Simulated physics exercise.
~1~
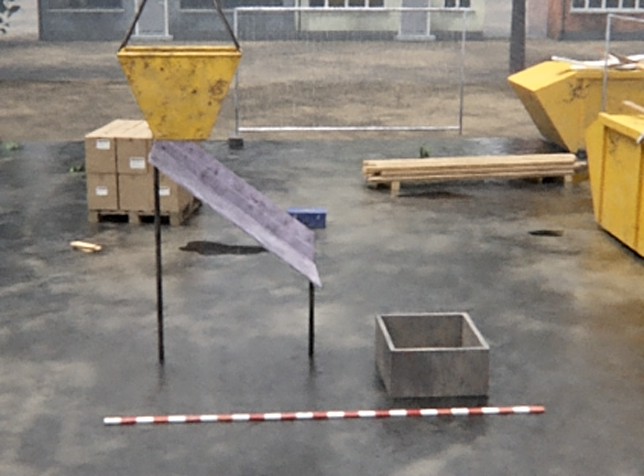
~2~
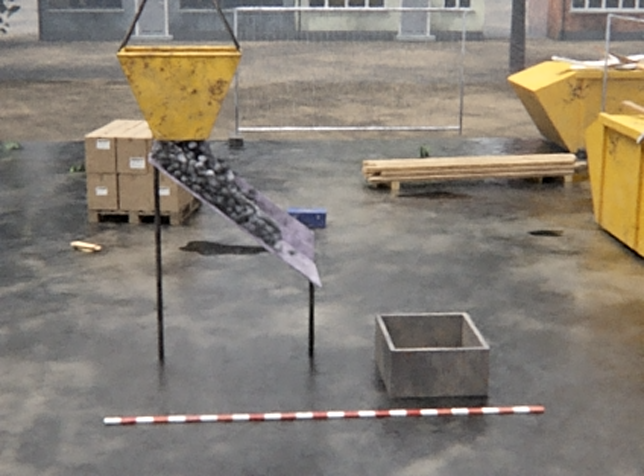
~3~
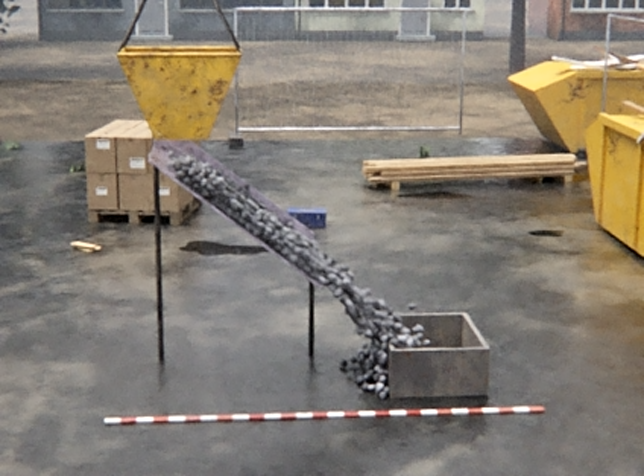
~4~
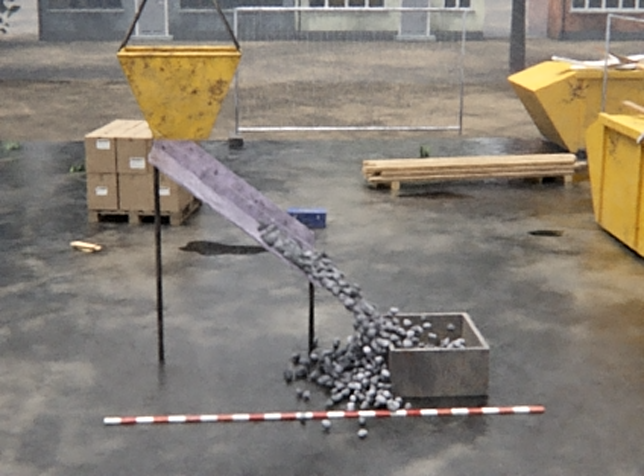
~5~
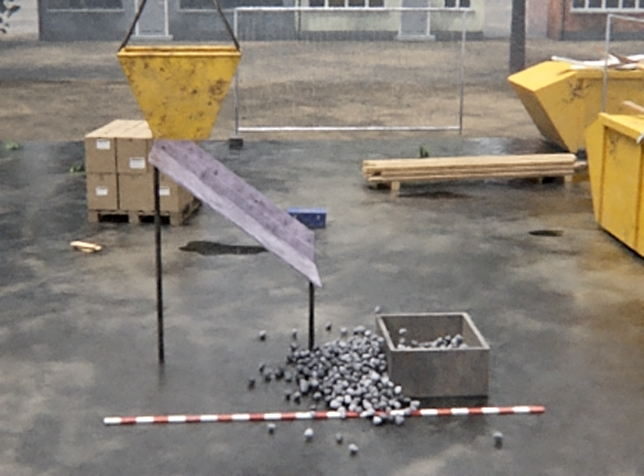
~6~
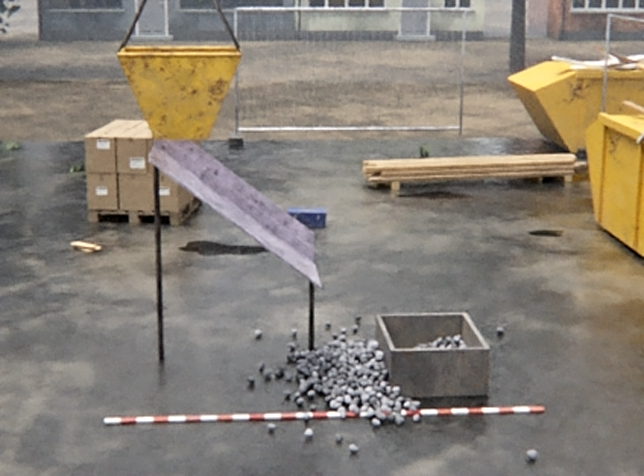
Grey stones pouring from a hanging yellow skip, sliding down a steel chute and mostly piling up left of a grey bin.
